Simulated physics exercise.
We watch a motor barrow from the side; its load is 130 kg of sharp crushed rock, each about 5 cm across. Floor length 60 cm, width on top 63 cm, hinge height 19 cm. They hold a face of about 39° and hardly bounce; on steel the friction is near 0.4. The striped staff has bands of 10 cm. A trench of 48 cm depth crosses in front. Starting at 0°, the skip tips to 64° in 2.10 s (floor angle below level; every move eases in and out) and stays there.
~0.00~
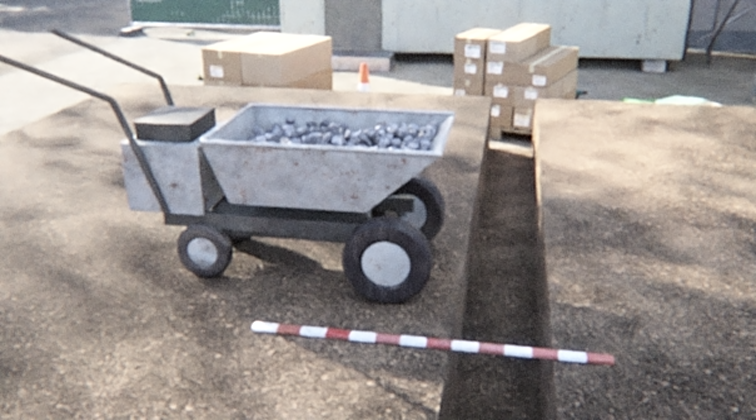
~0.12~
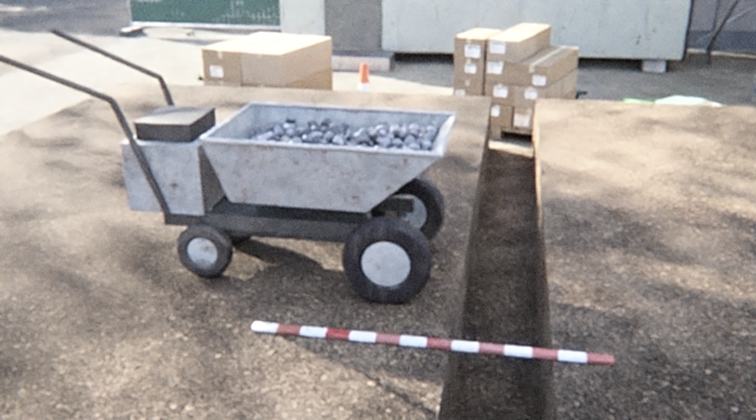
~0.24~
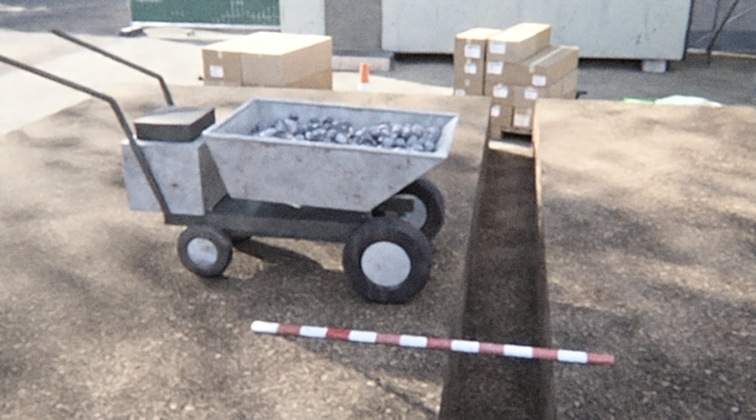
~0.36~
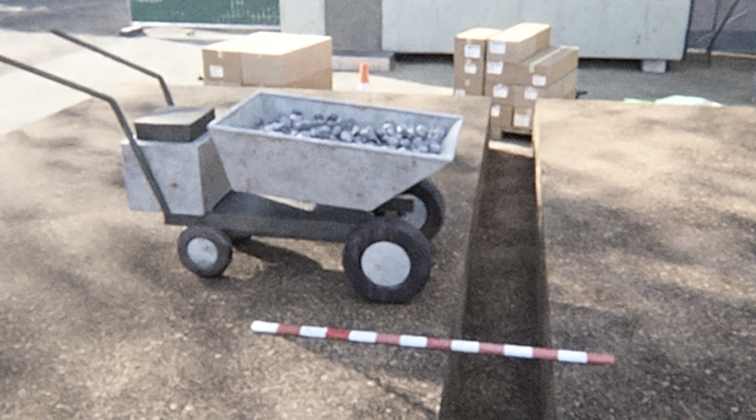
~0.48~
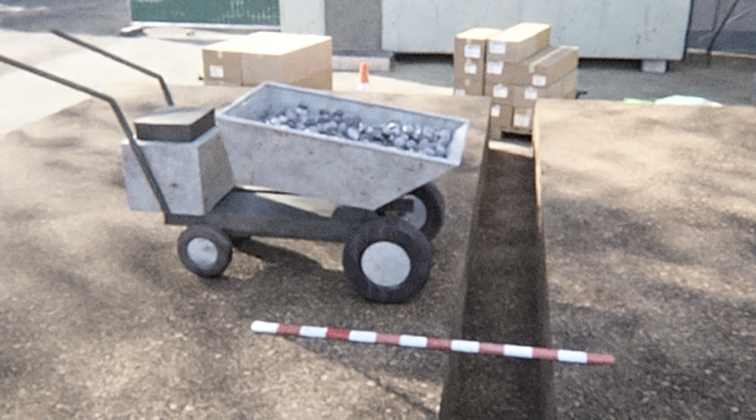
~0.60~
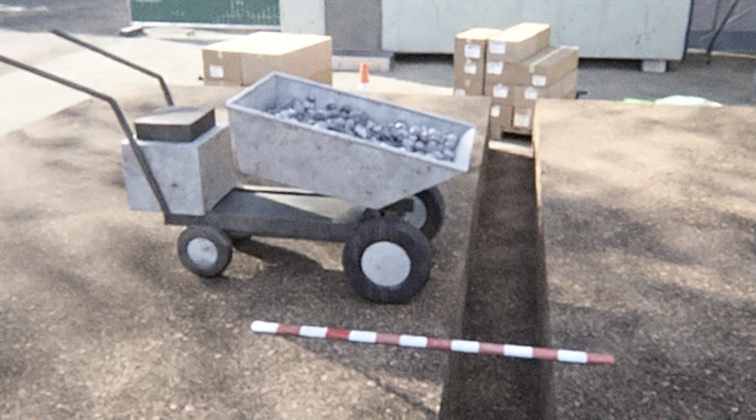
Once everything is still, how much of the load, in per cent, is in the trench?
About 66 per cent.
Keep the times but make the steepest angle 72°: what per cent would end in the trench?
Then about 60 per cent.
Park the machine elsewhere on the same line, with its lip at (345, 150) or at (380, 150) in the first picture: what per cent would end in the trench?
First some 85, then 100 per cent.
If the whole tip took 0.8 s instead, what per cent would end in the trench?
In that case some 55 per cent.
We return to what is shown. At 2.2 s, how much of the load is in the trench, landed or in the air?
About 20 per cent by then.
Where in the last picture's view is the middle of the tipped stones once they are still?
Their middle is at about (527, 349).
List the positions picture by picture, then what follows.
The first frame shows lip at (441, 155), floor tilted 0°, highest stones at (404, 131).
In the second frame, the skip is at 1°, its lip at (442, 155); the top of the load is at (405, 131); the stones move at 0.1 m/s on average.
The third frame shows lip at (445, 157), floor tilted 2°, highest stones at (338, 129); the stones move at 0.2 m/s on average.
The fourth frame shows lip at (451, 160), floor tilted 5°, highest stones at (294, 123); the stones move at 0.2 m/s on average.
In the fifth frame, the skip is at 9°, its lip at (458, 165); the top of the load is at (300, 117); the stones move at 0.3 m/s on average.
In the sixth frame, the skip is at 13°, its lip at (466, 170); the top of the load is at (304, 109); the stones move at 0.3 m/s on average.
After 1.6 s the floor is at 54°; 100 % in the skip; the foremost stones are at (505, 212).
After 2.2 s the floor is at 64°; 65 % in the skip, 18 % in the trench, 17 % past the trench; the foremost stones are at (601, 282).
After 2.5 s the floor is at 64°; 35 % in the skip, 31 % in the trench, 34 % past the trench; the foremost stones are at (672, 293).
After 4.5 s the floor is at 64°; 0 % in the skip, 66 % in the trench, 34 % past the trench; the foremost stones are at (690, 289).
